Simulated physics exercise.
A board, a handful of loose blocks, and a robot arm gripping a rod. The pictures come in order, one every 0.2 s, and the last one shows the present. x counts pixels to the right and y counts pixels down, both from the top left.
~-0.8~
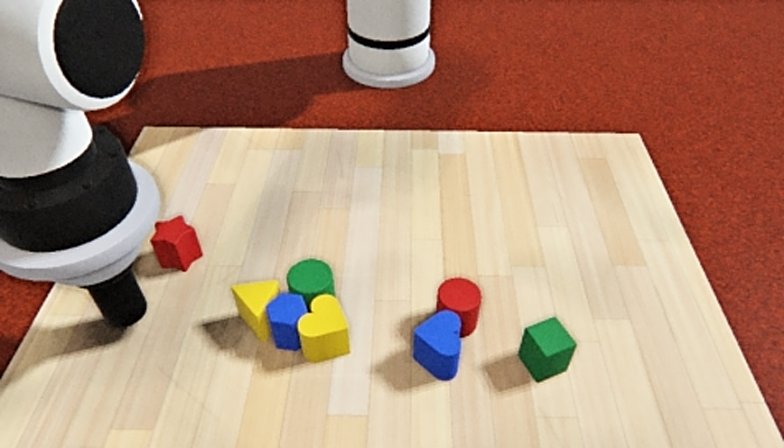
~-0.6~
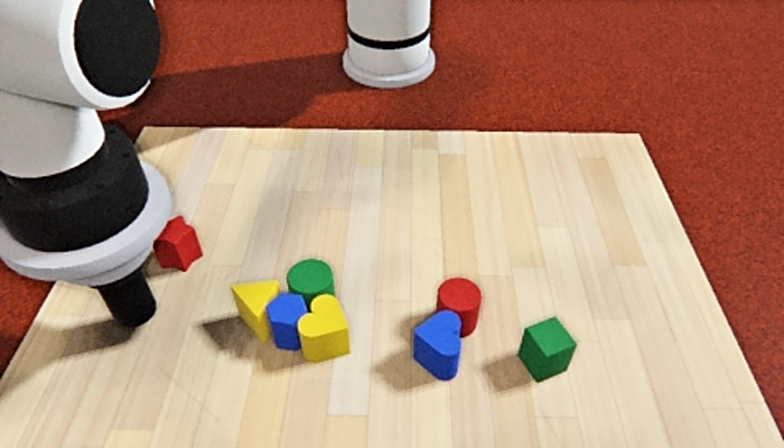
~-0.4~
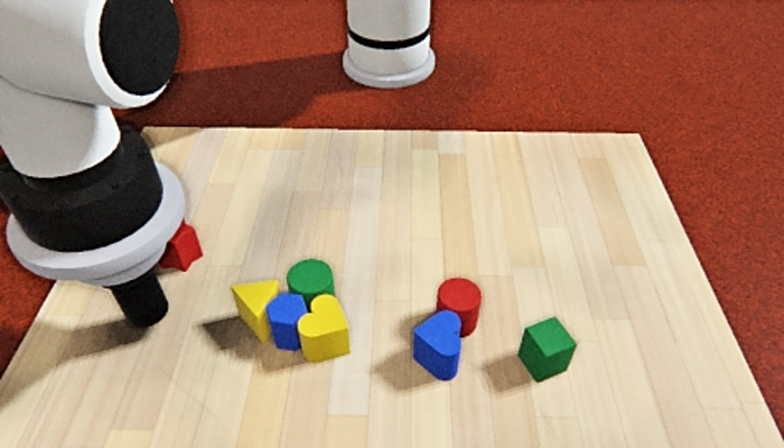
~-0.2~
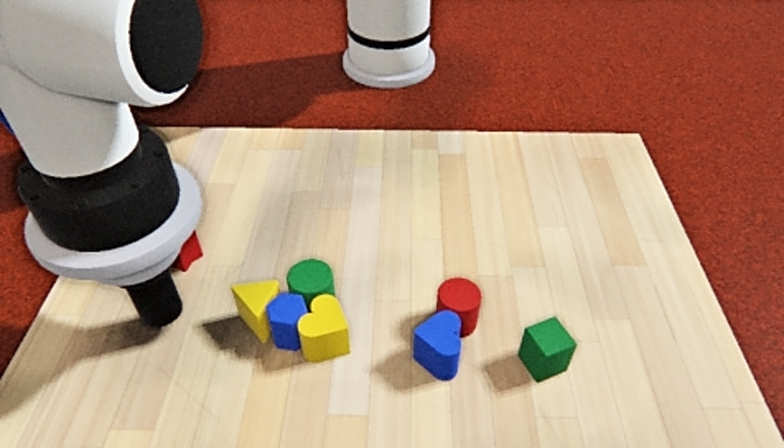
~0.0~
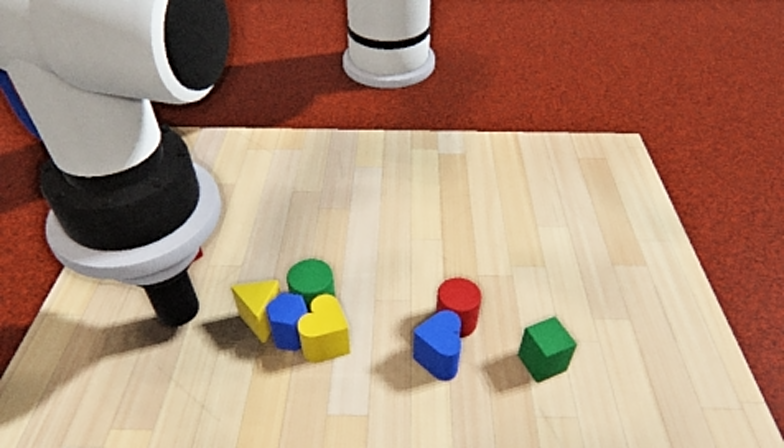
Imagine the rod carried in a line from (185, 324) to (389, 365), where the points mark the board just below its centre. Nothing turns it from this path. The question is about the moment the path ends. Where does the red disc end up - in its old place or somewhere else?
If the rod follows that path, the red disc stays in its place.
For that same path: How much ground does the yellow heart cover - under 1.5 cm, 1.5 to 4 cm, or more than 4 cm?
By the end of the path, it will have gone past 4 cm.
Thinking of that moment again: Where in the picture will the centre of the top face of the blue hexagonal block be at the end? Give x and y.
Put as a pixel place, it's (344, 296).
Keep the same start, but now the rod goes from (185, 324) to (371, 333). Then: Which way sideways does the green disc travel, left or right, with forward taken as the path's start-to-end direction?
Facing from start to end, it will go to the left.
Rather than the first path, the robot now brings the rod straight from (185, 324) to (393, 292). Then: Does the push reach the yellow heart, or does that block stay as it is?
It will be nudged away from its spot.
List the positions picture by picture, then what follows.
Tip of the rod (127, 313), middles of tops, yellow three-sided block (255, 293), blue hexagonal block (286, 307), yellow heart (323, 317), red disc (460, 293), in the first picture.
Rod (137, 313), nothing pushed, in the second picture.
Rod (149, 313), nothing pushed, in the third picture.
Rod (163, 312), nothing pushed, in the fourth picture.
Rod (179, 312), yellow three-sided block (255, 293), blue hexagonal block (286, 307), yellow heart (323, 317), red disc (460, 293), in the fifth picture.
On the path given first. One third of the way, rod (246, 326); yellow three-sided block (267, 286); blue hexagonal block (293, 307).
Two thirds of the way, rod (316, 340); yellow three-sided block (271, 282), turned 20° anticlockwise; blue hexagonal block (338, 297), turned 35° anticlockwise; yellow heart (363, 319), turned 25° clockwise.
At the end, rod (388, 353); yellow three-sided block (271, 282), turned 20° anticlockwise; blue hexagonal block (344, 296), turned 55° anticlockwise; yellow heart (417, 310), turned 50° anticlockwise; red disc unmoved.
